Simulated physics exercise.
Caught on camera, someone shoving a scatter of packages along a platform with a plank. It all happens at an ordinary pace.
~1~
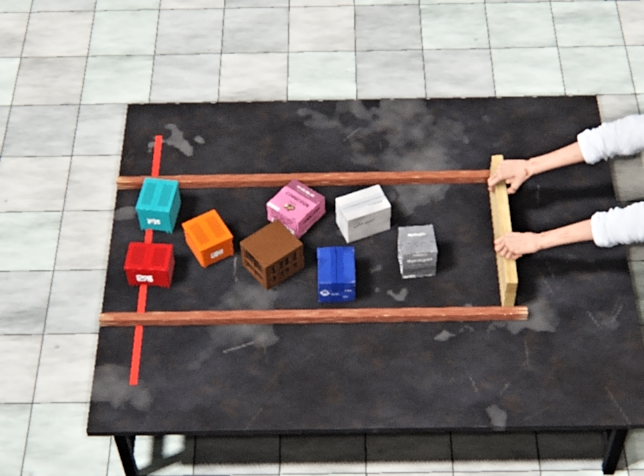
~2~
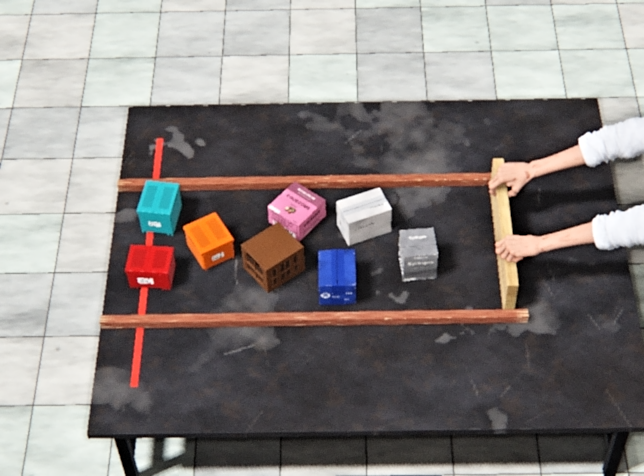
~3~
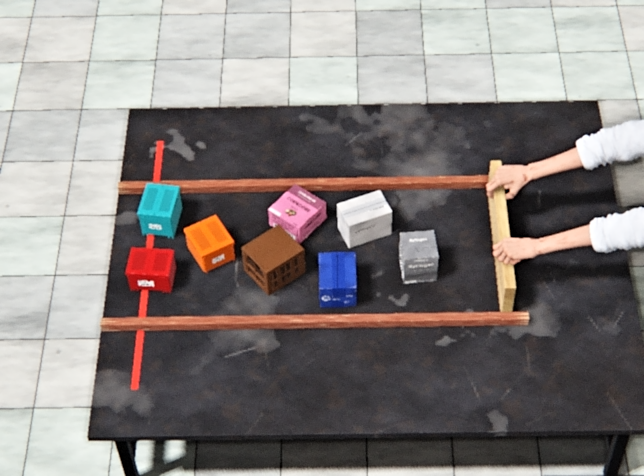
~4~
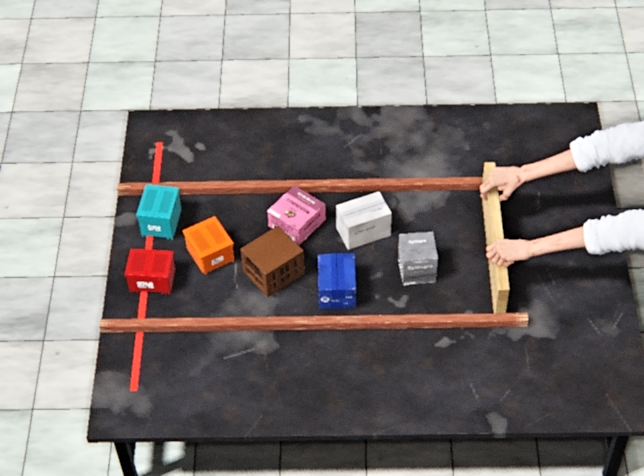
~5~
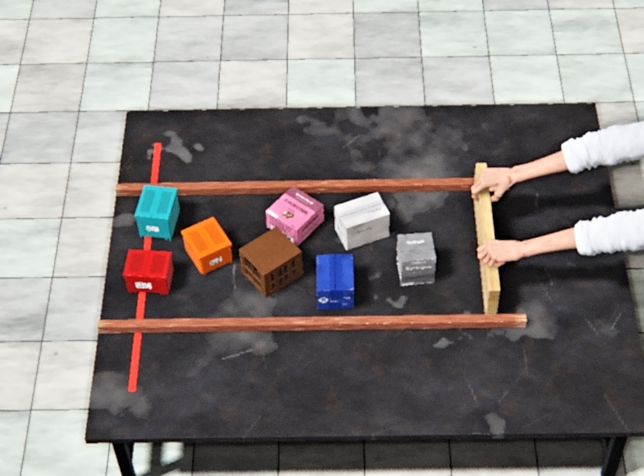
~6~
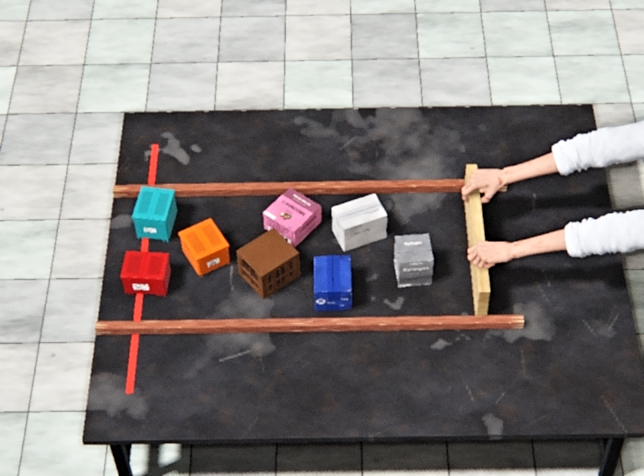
At the start, a scatter of colourful boxes lies between two wooden rails on a dark table, with two hands holding a plank upright across the right end. The hands then slide the plank a short way left toward the grey box, still leaving a gap, while the boxes stay put.
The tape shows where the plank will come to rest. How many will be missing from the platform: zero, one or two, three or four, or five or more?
In the end the number that fall off is five or more.
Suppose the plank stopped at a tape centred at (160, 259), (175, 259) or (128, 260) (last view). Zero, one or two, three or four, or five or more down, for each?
In that order: More than four; three to four; at least five.
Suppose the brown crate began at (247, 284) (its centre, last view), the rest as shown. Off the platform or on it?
Then it falls.
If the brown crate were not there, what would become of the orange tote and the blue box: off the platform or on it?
The orange tote is lost, the blue box survives.
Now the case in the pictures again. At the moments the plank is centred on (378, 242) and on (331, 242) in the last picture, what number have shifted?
First 3, then 5.
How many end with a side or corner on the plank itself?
3 of them.
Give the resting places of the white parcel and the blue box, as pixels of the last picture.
Near (121, 220) and (114, 302).
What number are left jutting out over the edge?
That would be 2.
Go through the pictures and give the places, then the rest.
In the first frame, red tote (150, 265); turquoise tote (159, 206); orange tote (209, 239); plank (503, 231); tape (147, 251).
In the second frame, turquoise tote (160, 208); white parcel (364, 217).
In the third frame, orange tote (210, 244); grey box (419, 257).
In the fourth frame, red tote (151, 272); blue box (337, 281).
In the fifth frame, turquoise tote (158, 213); plank (486, 239).
In the sixth frame, red tote (146, 274); turquoise tote (156, 214); orange tote (205, 248); plank (476, 240); tape (143, 259).
Early on, none off yet; red tote at rest near (146, 274); turquoise tote at rest near (156, 214); orange tote at rest near (205, 248).
A while later, none off yet; red tote travelled a little near (135, 275); turquoise tote travelled a little near (147, 210); orange tote travelled about its own width near (168, 240).
Finally, the number that fall off is five or more; lost, pink box, brown crate, orange tote, turquoise tote and red tote.
